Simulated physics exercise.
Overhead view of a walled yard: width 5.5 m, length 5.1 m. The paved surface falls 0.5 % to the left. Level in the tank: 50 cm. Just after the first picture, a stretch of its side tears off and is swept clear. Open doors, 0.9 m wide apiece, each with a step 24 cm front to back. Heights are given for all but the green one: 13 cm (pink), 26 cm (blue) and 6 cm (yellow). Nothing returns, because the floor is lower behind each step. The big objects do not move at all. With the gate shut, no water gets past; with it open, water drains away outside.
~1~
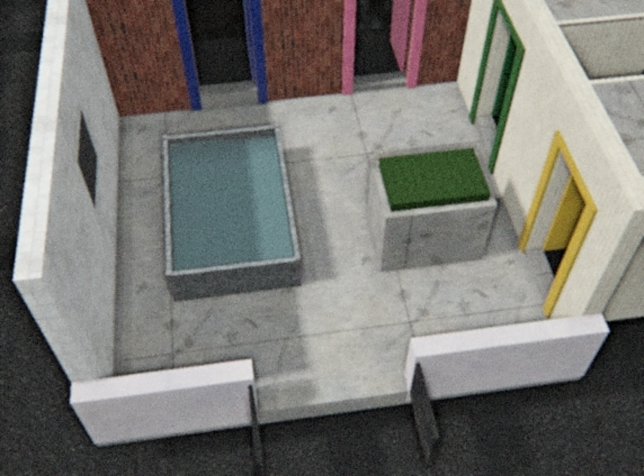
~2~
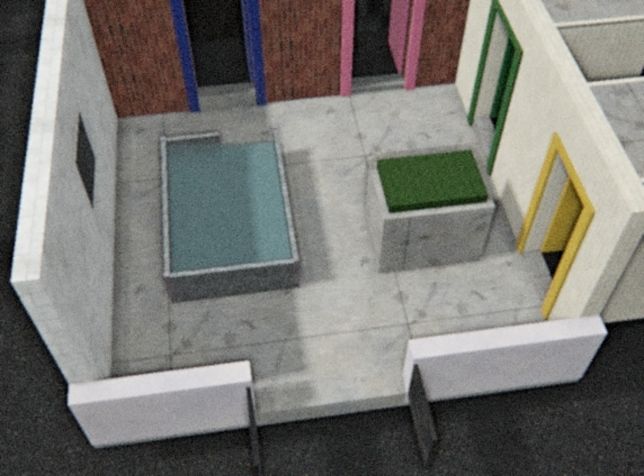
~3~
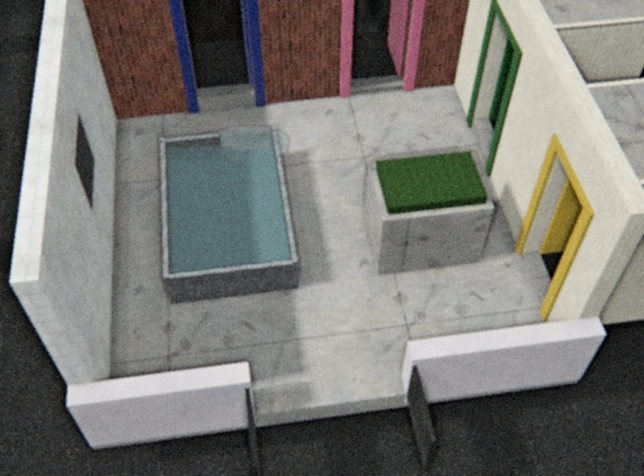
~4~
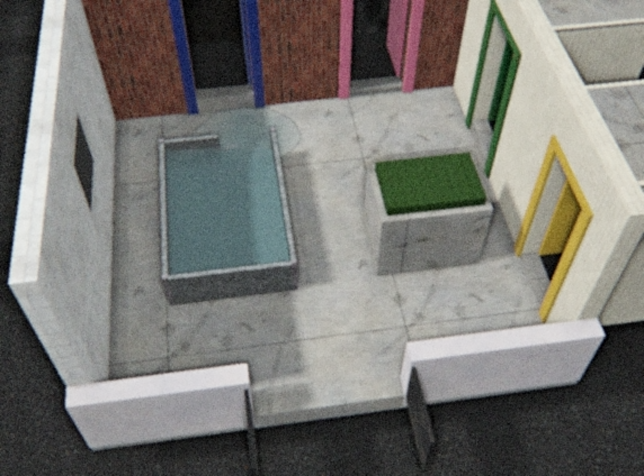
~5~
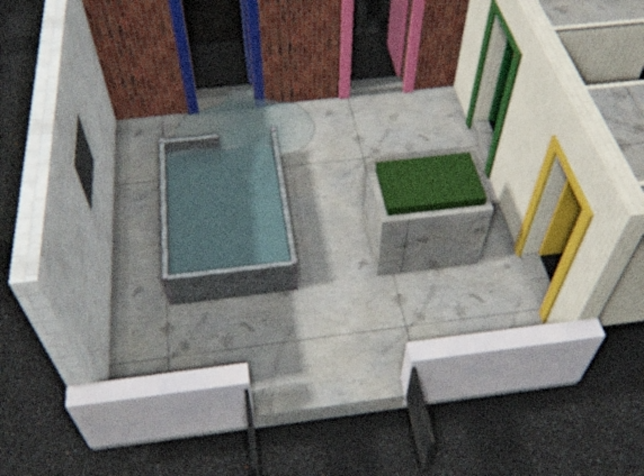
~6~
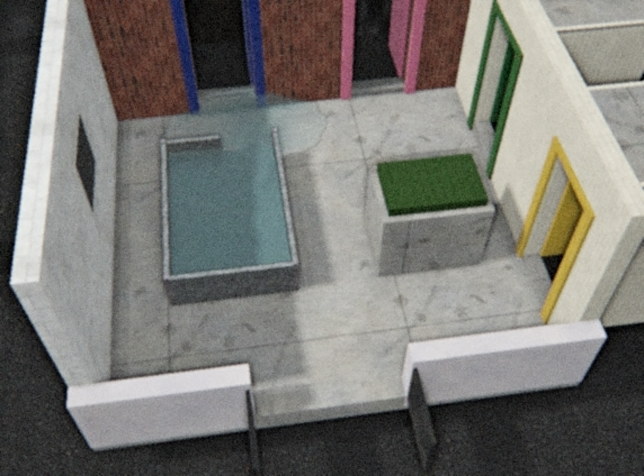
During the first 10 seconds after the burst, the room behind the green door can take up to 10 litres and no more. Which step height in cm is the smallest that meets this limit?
A height of roughly 9.5 cm.
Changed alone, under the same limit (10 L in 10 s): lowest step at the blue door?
About 29 cm at blue.
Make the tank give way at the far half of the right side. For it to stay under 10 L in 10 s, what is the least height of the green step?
Minimum height: Approx. 20 cm.
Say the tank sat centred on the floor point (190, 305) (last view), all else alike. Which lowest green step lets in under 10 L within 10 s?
I'd put it at close to 8.5 cm.
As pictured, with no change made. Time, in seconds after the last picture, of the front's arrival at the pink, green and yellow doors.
The pink door at 0.6 seconds, the green door at 1.6 seconds, the yellow door at 3.0 seconds.
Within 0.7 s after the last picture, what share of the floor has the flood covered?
Wet share: Near 15 %.
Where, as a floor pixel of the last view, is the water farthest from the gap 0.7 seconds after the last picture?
The tip of the flood lies near (398, 95).
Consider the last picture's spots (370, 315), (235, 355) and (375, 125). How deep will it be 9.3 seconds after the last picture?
7, 4 and 3 cm, respectively.
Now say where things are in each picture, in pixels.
Still water, 50 cm deep, in the tank at (228, 198); the green door at (494, 95) is dry, in the first frame.
The gap is on the far side, the front 0.3 m out at a hidden place; the back of the tank holds 50 cm, in the second frame.
Water pours out on the far side and has run 0.7 m, to (230, 131); about 8 cm deep outside, 50 cm at the back, in the third frame.
The gap is on the far side, the front 1.2 m out at (231, 111); the back of the tank holds 50 cm, in the fourth frame.
The front is at (290, 105), 1.2 m from the gap on the far side; 1.8 m2 of floor is wet, 50 cm left at the back, in the fifth frame.
The gap is on the far side, the front 1.4 m out at (310, 104); the back of the tank holds 50 cm; 2.7 m in a straight line remain to the green door at (492, 101), in the sixth frame.
Then, 0.7 s after the last picture water covers 15 % of the floor, deepest (34 cm) near (244, 110); it has not reached the green door.
Then, 2.3 s after the last picture water covers 40 % of the floor, deepest (26 cm) near (244, 110); 13 cm at the green door, 0 litres in over its 19 cm step.
Then, 9.3 s after the last picture water covers 95 % of the floor, deepest (11 cm) near (119, 123); 6 cm at the green door, 0 litres in over its 19 cm step.
At the green door as built, the water peaked near 13 cm, 2.3 s after the last picture.
Run again over the same 10 s with other heights there, 18 litres in over 8.5 cm, 4 litres over 11.5 cm. The limit of 10 litres is kept from about 9.5 cm up.
